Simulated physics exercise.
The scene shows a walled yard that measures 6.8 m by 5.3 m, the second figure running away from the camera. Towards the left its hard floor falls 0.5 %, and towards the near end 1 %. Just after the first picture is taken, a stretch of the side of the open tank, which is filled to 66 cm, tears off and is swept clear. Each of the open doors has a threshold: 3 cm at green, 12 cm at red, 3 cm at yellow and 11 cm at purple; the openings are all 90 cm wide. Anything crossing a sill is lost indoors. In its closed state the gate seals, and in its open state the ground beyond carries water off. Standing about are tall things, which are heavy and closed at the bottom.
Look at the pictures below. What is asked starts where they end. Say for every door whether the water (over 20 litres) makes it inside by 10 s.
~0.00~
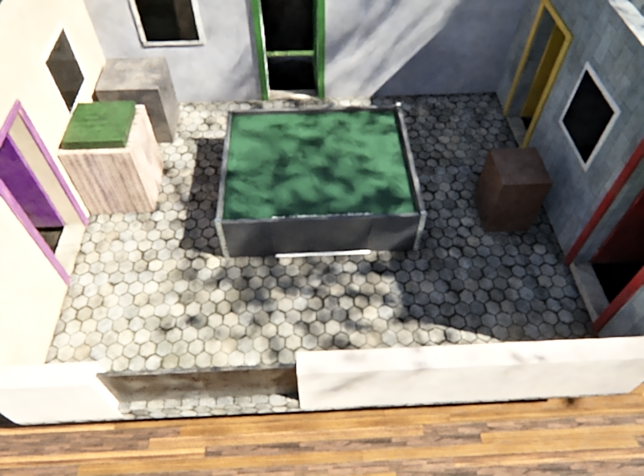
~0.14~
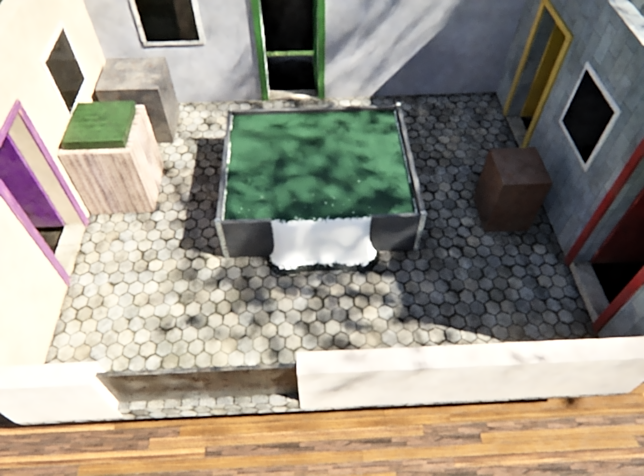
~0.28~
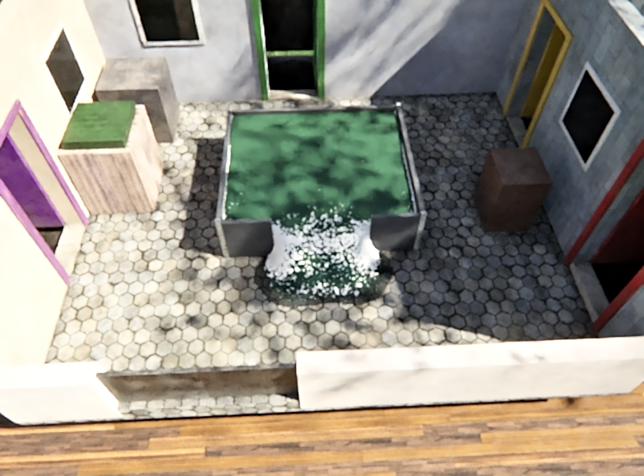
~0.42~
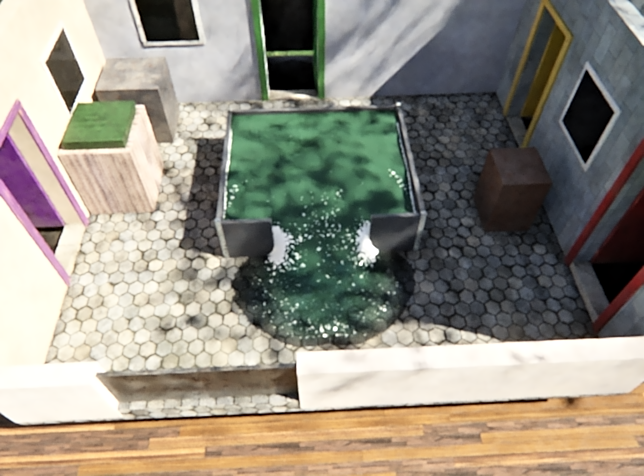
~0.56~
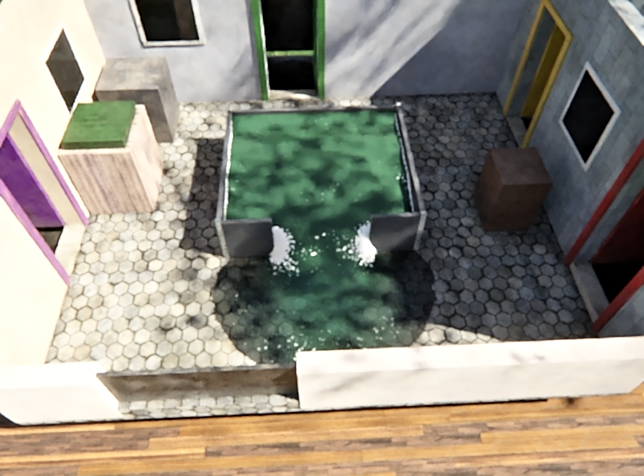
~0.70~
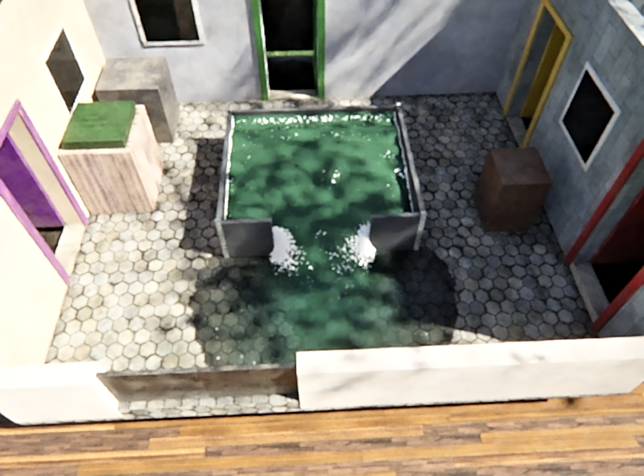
Result: The green door will most likely bust the limit; the red door will most likely bust the limit; the yellow door will most likely respect the limit; the purple door will most likely bust the limit.
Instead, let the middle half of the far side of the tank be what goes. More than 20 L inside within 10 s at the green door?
So for green: Yes.
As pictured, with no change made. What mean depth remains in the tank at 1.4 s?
Roughly 47 centimetres.
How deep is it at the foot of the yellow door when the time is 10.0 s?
Roughly 6.5 centimetres.
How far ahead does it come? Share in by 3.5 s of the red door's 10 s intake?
I'd say close to 45 percent.
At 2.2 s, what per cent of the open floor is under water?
Around 35 per cent.
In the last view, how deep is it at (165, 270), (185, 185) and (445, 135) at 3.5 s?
Around 2 cm, 0 cm and 0 cm.
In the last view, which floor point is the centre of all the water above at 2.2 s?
At roughly (316, 248).
After 1.4 s water covers 20 % of the floor and is deepest (48 cm) near (327, 364); green door not reached, red door not reached, yellow door not reached, purple door not reached.
After 2.2 s water covers 35 % of the floor and is deepest (42 cm) near (312, 365); green door not reached, red door 23 cm at the sill, 3 L in, yellow door not reached, purple door not reached.
After 3.5 s water covers 55 % of the floor and is deepest (32 cm) near (36, 393); green door not reached, red door 25 cm at the sill, 75 L in, yellow door 4 cm at the sill, 0 L in, purple door 15 cm at the sill, 2 L in.
After 6.0 s water covers 90 % of the floor and is deepest (24 cm) near (67, 392); green door 2 cm at the sill, 0 L in, red door 19 cm at the sill, 152 L in, yellow door 3 cm at the sill, 1 L in, purple door 21 cm at the sill, 60 L in.
After 10.0 s water covers 100 % of the floor and is deepest (20 cm) near (36, 393); green door 12 cm at the sill, 41 L in, red door 13 cm at the sill, 175 L in, yellow door 6 cm at the sill, 8 L in, purple door 16 cm at the sill, 119 L in.
